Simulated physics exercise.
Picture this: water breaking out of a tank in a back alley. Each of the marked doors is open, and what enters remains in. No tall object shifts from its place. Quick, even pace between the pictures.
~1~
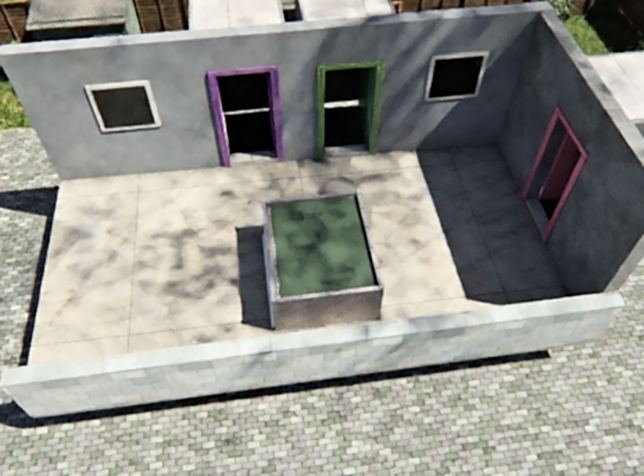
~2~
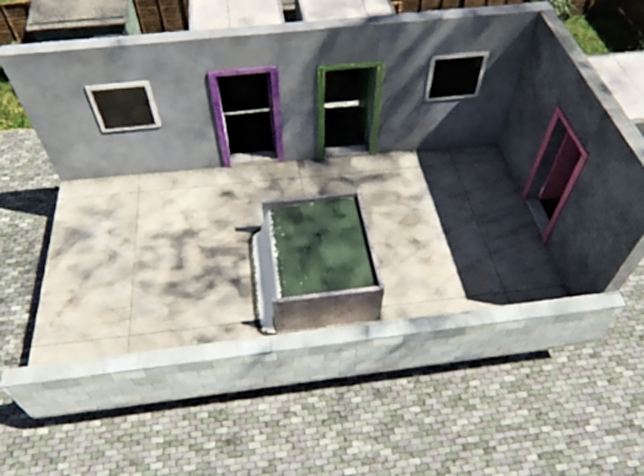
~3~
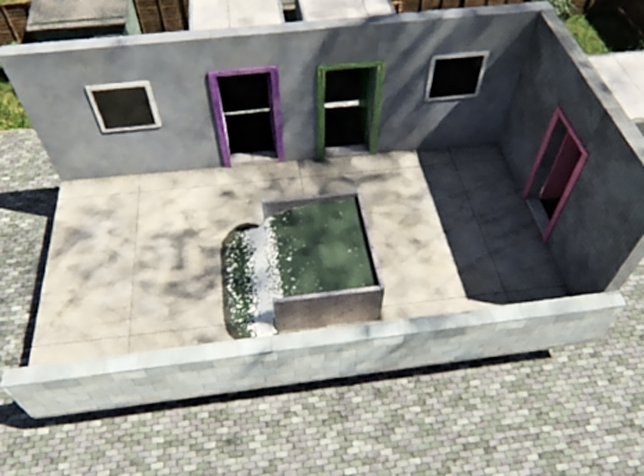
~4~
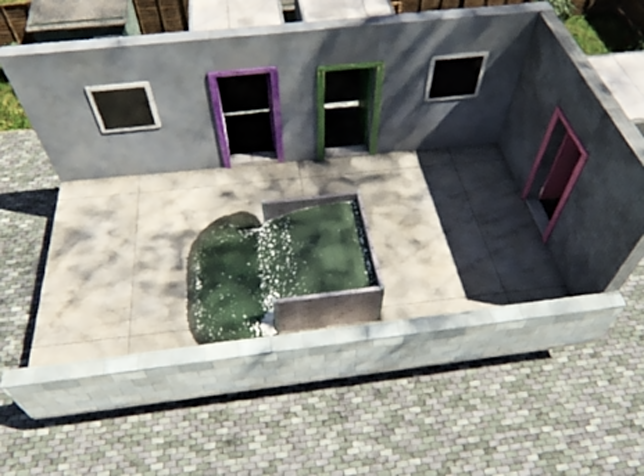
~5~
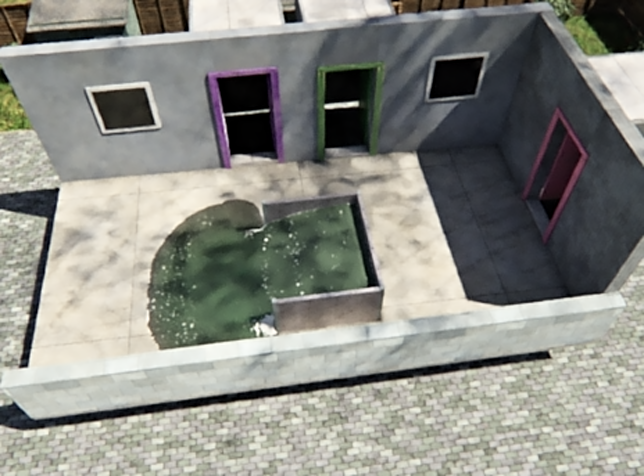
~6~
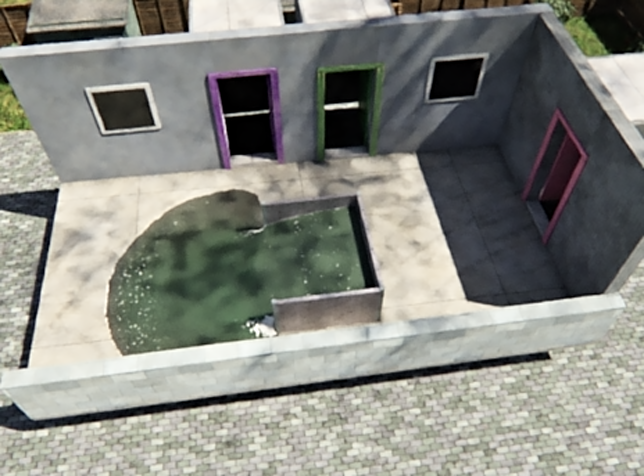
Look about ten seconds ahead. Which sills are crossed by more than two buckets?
The purple door sill is not crossed by that much. The pink door sill is not crossed by that much. The green door sill is not crossed by that much.
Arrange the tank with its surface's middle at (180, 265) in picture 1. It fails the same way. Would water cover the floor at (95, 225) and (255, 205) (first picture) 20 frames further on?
Result: Inundated; spared.
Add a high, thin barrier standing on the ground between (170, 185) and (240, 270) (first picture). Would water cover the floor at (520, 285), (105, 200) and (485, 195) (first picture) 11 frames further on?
Lab note - point 1: Parched; point 2: Inundated; point 3: Parched.
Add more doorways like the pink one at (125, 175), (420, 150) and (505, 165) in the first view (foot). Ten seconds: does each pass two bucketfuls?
Checking each in order, the first beats the threshold, the second misses the threshold, and the third misses the threshold.
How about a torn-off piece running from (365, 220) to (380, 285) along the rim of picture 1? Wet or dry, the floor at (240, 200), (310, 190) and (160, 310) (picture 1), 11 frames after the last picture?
The three spots, in order, are spared, spared and spared.
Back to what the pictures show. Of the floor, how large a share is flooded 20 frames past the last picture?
My guess is around 45 in a hundred.
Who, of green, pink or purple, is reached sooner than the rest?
I'd go with the purple door.
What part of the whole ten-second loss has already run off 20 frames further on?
Around 75 percent.
A moment on, water covers 45 % of the floor; the purple door not reached, the pink door not reached, the green door not reached.
Next, water covers 45 % of the floor; the purple door wet at the sill, nothing in, the pink door not reached, the green door not reached.
Then, water covers 45 % of the floor; the purple door wet at the sill, nothing in, the pink door not reached, the green door not reached.
Later, water covers 50 % of the floor; the purple door wet at the sill, nothing in, the pink door not reached, the green door wet at the sill, nothing in.
In the end, water covers 55 % of the floor; the purple door wet at the sill, nothing in, the pink door not reached, the green door wet at the sill, nothing in.
